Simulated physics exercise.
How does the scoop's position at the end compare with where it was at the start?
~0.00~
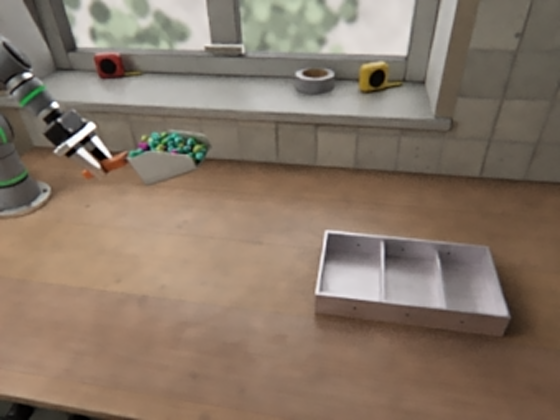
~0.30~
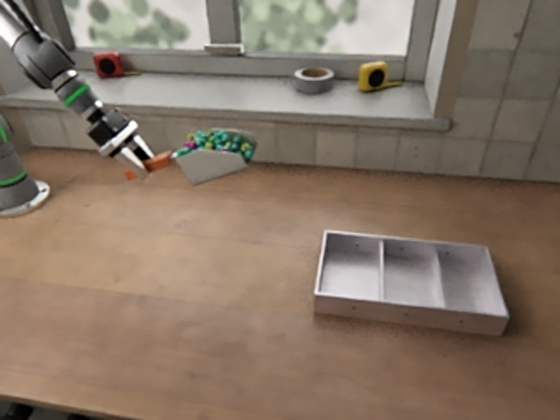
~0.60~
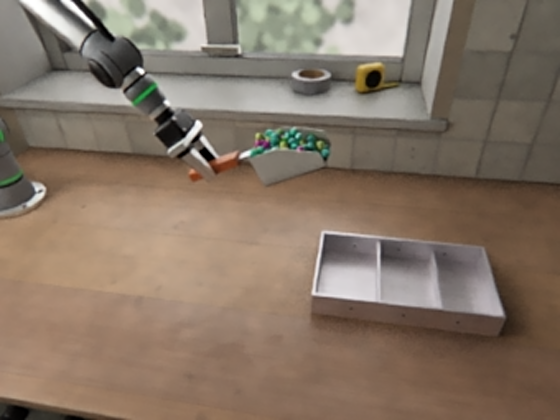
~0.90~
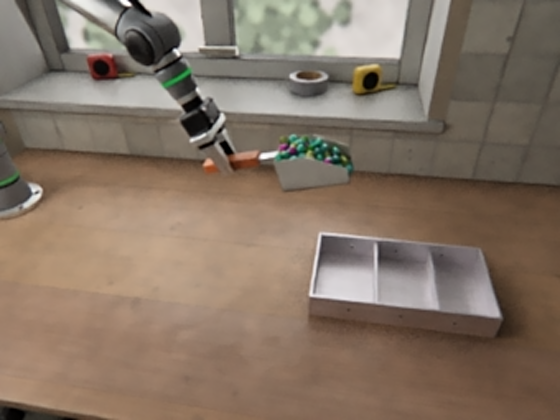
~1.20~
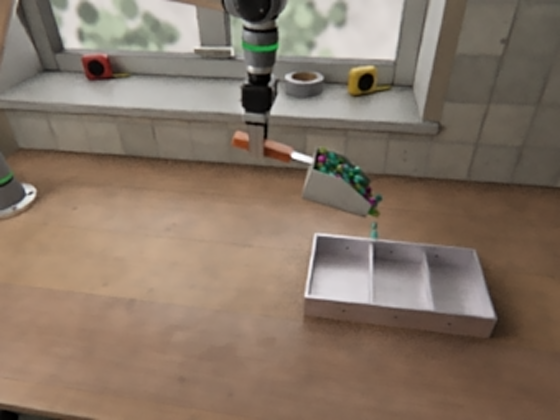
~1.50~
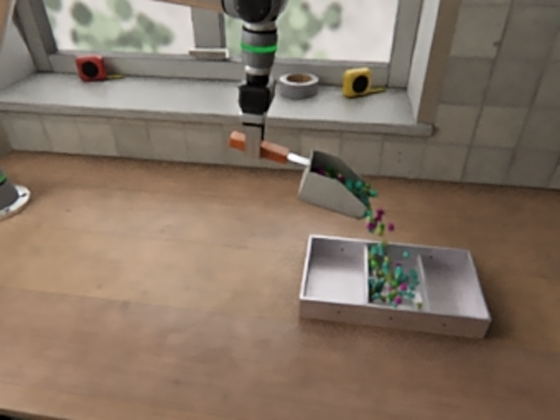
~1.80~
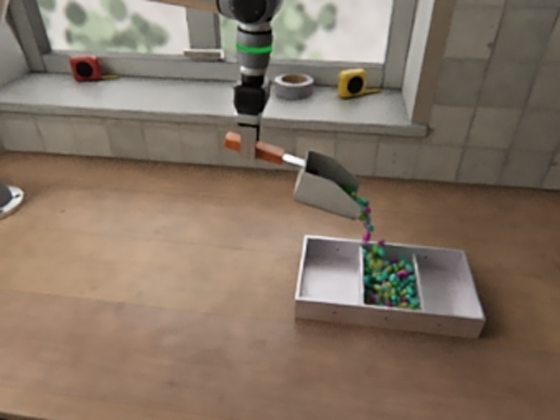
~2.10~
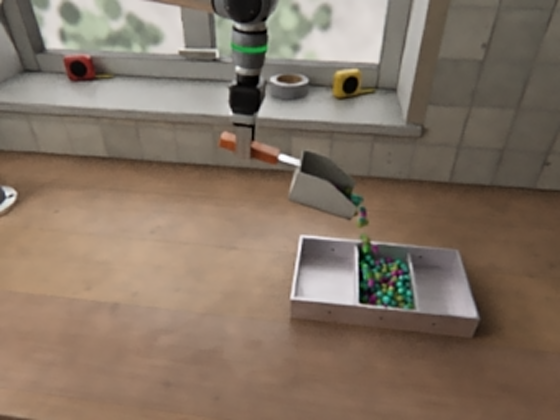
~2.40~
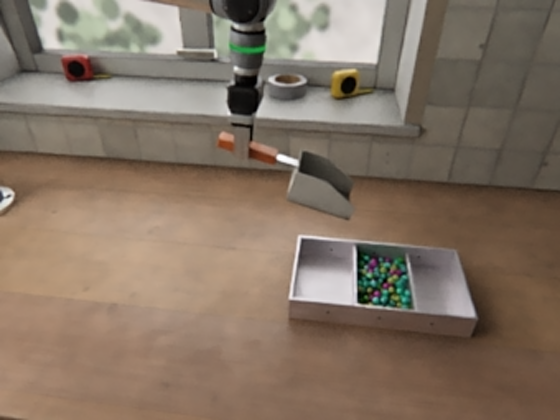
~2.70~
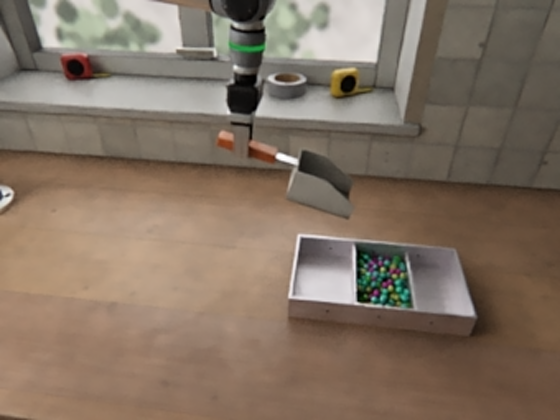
At the start the scoop is over at the left, well away from the tray. By the end it is much farther right and slightly lower in view, hanging just above and behind the tray.
